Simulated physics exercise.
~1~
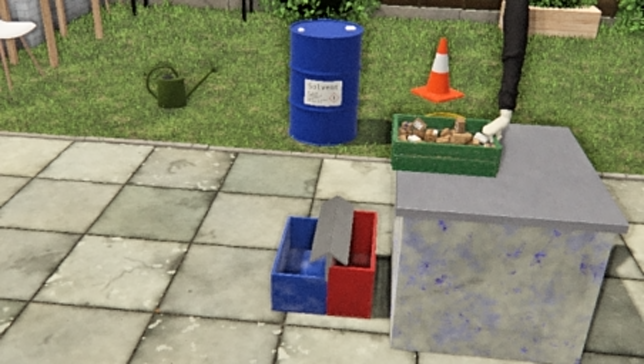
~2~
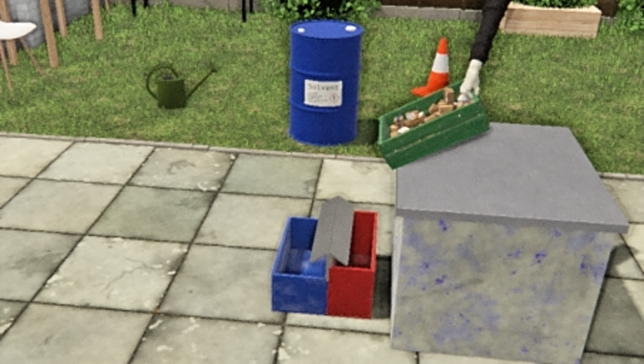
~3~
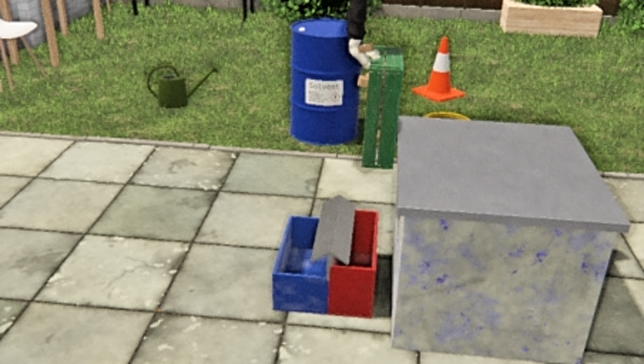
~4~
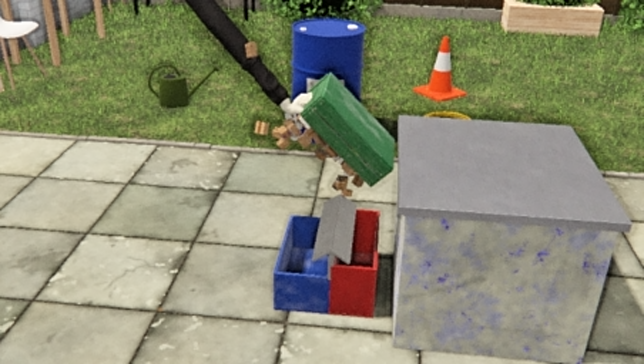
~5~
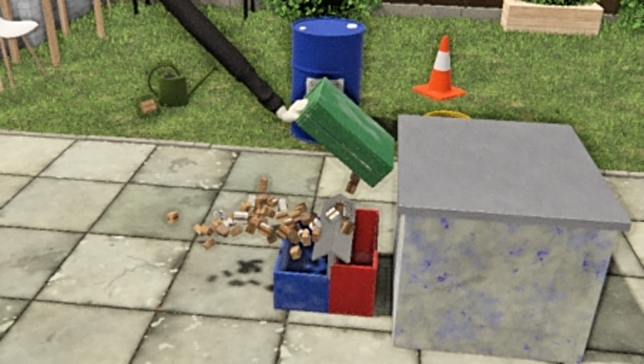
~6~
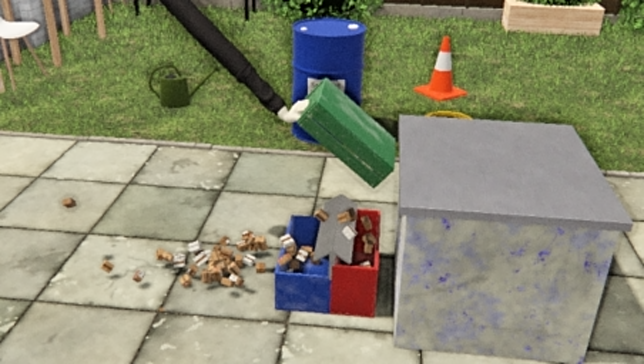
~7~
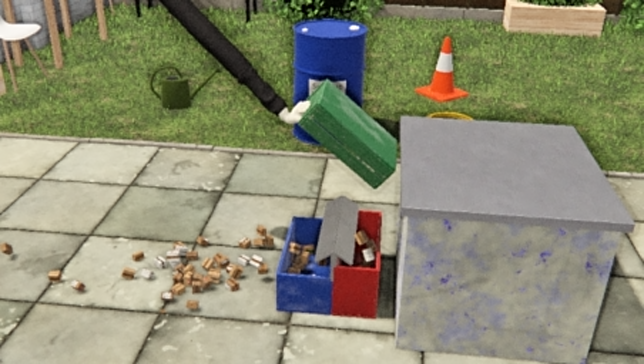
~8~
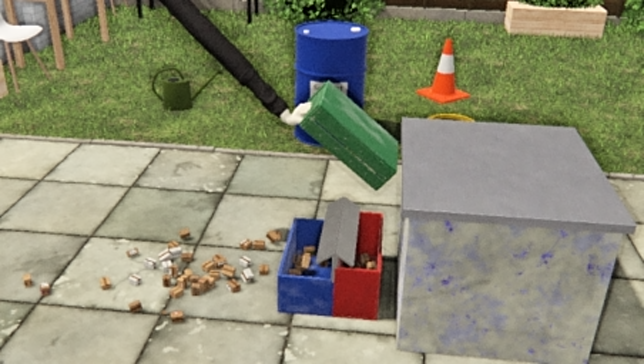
To begin with, a green tote full of small brown and white parcels sits on a grey bench, gripped by a dark arm with a pale hand. The arm lifts it and swings it left off the bench, tipping it onto its side in front of the blue barrel. It keeps turning until the parcels spill out above a blue trough and a red tub divided by a grey, roof-shaped splitter. Some land in the two containers, but many tumble left across the paving. Finally the tote hangs tilted and still, with most parcels scattered on the slabs beyond the blue trough.
